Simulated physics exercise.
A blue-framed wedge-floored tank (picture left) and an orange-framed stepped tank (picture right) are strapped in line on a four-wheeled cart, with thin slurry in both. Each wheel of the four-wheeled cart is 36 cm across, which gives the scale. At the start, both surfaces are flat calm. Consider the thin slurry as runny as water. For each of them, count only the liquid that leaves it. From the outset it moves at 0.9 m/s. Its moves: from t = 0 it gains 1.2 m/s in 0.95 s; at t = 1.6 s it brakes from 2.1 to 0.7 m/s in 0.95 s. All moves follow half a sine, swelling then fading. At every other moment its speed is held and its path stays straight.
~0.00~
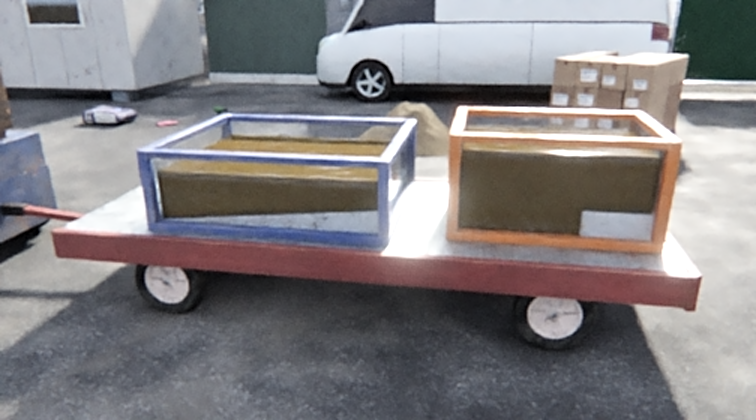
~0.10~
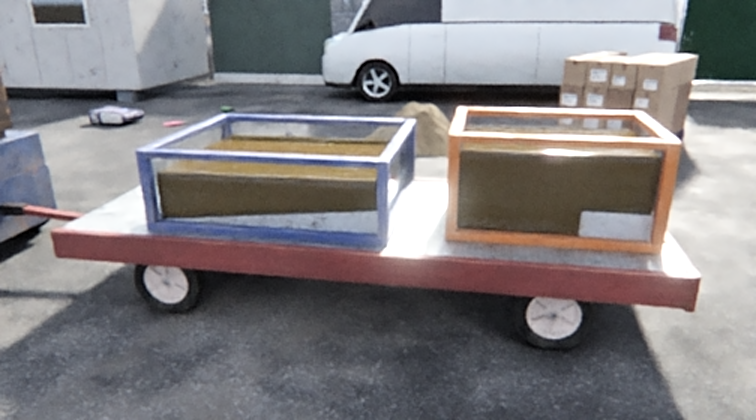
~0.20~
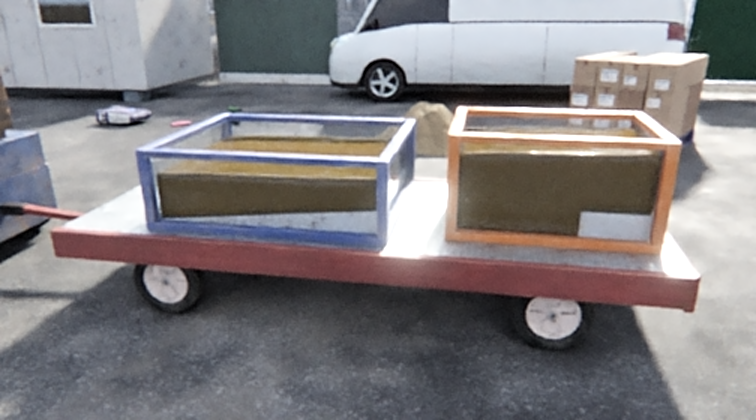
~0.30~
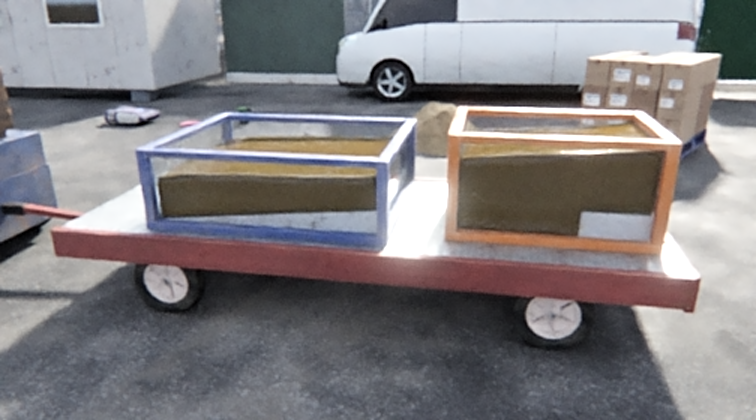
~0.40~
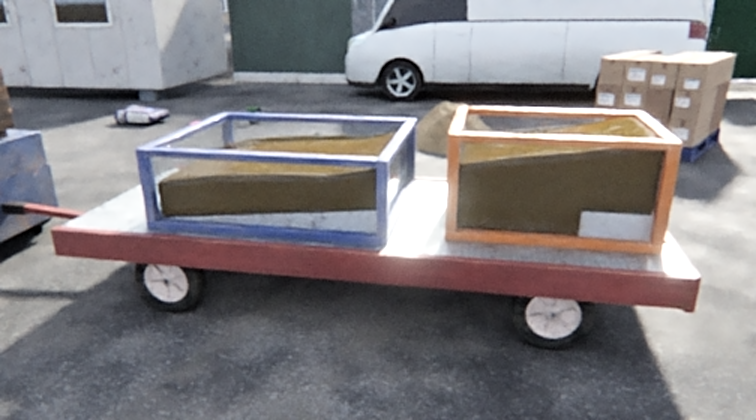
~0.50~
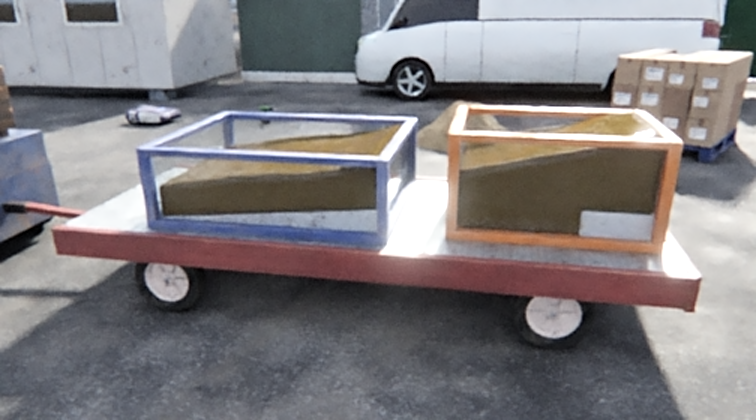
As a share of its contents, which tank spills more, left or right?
Right.
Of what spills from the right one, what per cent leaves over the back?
Share: Around 50%.
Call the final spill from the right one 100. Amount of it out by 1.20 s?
About 20 per cent.
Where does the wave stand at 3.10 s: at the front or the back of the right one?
It stands at the rear side.
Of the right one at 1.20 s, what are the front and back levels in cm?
Level, front = 46 cm; level, back = 32 cm.
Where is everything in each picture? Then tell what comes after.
The first frame shows left tank, front level (177, 168), back level (367, 177); right tank, front level (478, 146), back level (641, 151); the front is on the left, levels are read along the near walls.
The second frame shows left tank, front level (176, 168), back level (366, 177); right tank, front level (477, 146), back level (640, 151).
The third frame shows left tank, front level (176, 168), back level (366, 177); right tank, front level (477, 146), back level (640, 152).
The fourth frame shows left tank, front level (177, 175), back level (366, 172); right tank, front level (477, 153).
The fifth frame shows left tank, front level (177, 177); right tank, front level (476, 160).
The sixth frame shows left tank, front level (179, 182); right tank, front level (477, 163), back level (644, 131).
Then, 1.20 s in, the left one has lost 2 per cent, over the back (front 17 cm, back 30 cm); the right one has lost 2 per cent, over the back (front 47 cm, back 33 cm).
Then, 2.10 s in, the left one has lost 4 per cent, over the back and the front, a little elsewhere (front 33 cm, back 13 cm); the right one has lost 3 per cent, over the back, a little elsewhere (front 42 cm, back 34 cm).
Then, 3.10 s in, the left one has lost 5 per cent, over the front and the back, a little elsewhere (front 19 cm, back 41 cm); the right one has lost 7 per cent, over the front and the back, a little elsewhere (front 25 cm, back 48 cm).
Then, 5.53 s in, the left one has lost 6 per cent, over the front and the back, a little elsewhere; the right one has lost 10 per cent, over the back and the front, a little elsewhere.
